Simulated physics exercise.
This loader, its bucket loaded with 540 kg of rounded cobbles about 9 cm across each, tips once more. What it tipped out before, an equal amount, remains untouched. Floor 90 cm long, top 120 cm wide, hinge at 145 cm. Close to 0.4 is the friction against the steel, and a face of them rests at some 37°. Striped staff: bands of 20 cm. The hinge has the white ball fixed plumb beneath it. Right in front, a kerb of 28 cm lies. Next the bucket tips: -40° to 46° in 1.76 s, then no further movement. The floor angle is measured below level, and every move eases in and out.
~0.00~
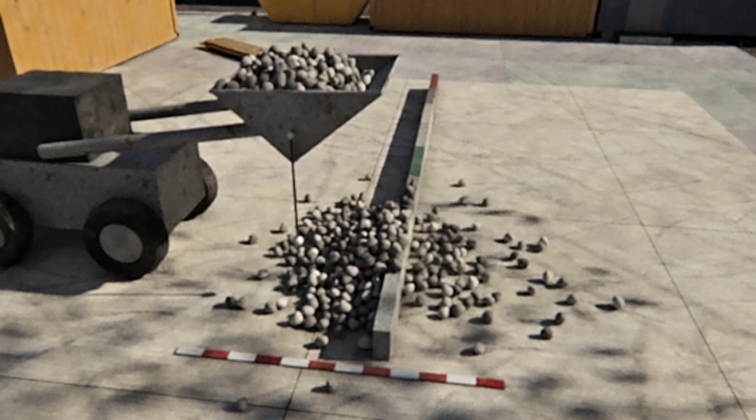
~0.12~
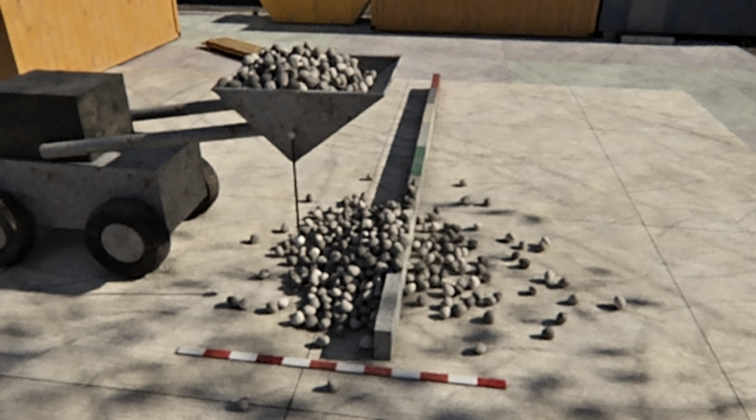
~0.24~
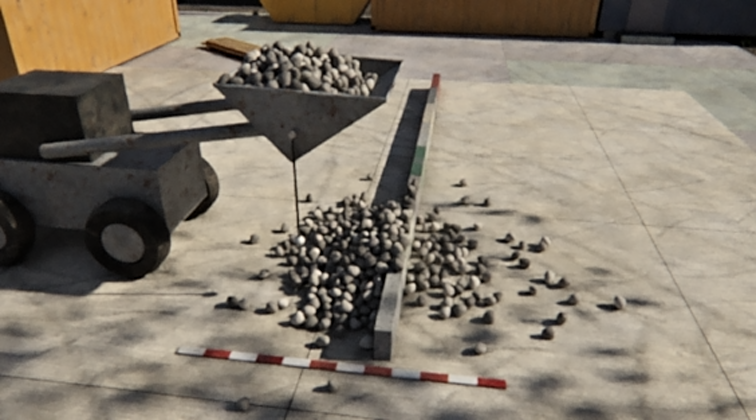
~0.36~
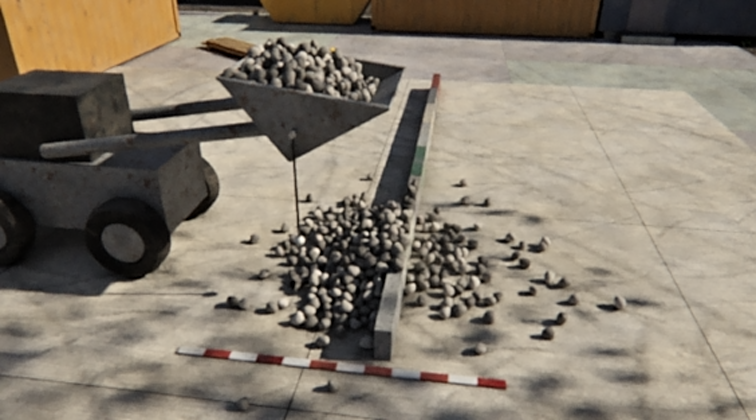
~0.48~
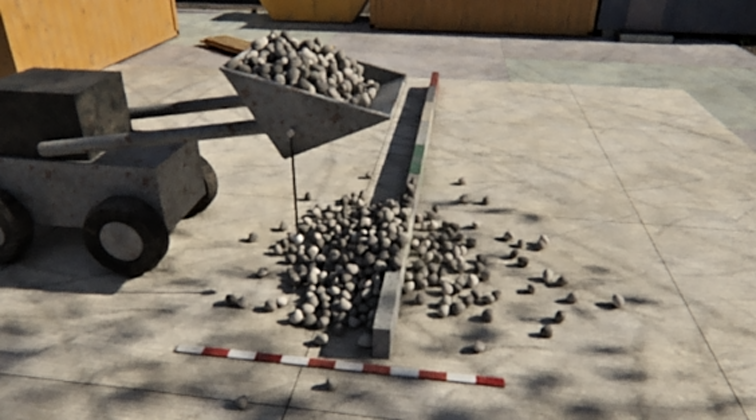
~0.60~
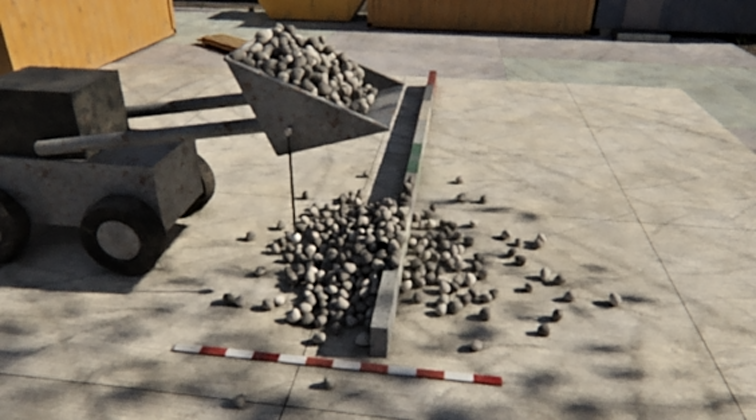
A dark grey wheeled loader stands at the left on a sunlit, pale paved yard, seen from slightly above, with orange-brown containers behind it. Its raised bucket holds rounded grey stones above a similar heap lying against and across a low kerb, near a red-and-white striped staff. The bucket slowly tilts, its right lip lowering as the stones shift slightly within it, while the heap below stays still.
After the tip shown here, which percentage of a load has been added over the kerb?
Roughly 68 out of 100.
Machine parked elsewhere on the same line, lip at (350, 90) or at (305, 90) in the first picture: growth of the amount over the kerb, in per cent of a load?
Around 30 percent, then around 0 percent.
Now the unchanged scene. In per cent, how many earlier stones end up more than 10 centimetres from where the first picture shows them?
Some 15 percent, give or take.
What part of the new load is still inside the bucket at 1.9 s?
Roughly 15 per cent remains inside.
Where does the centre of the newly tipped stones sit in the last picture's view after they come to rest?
In the last view, about pixel (431, 250).
After 1.3 s the floor is at 33°; in per cent of one load, 89 in the bucket, 96 on this side of the kerb, 16 over the kerb; the foremost stones are at (559, 282).
After 1.9 s the floor is at 46°; in per cent of one load, 13 in the bucket, 127 on this side of the kerb, 60 over the kerb; the foremost stones are at (559, 282).
After 2.2 s the floor is at 46°; in per cent of one load, 0 in the bucket, 124 on this side of the kerb, 77 over the kerb; the foremost stones are at (565, 280).
After 5.0 s the floor is at 46°; in per cent of one load, 0 in the bucket, 117 on this side of the kerb, 83 over the kerb; the foremost stones are at (594, 276). Net gain over the kerb, 68.
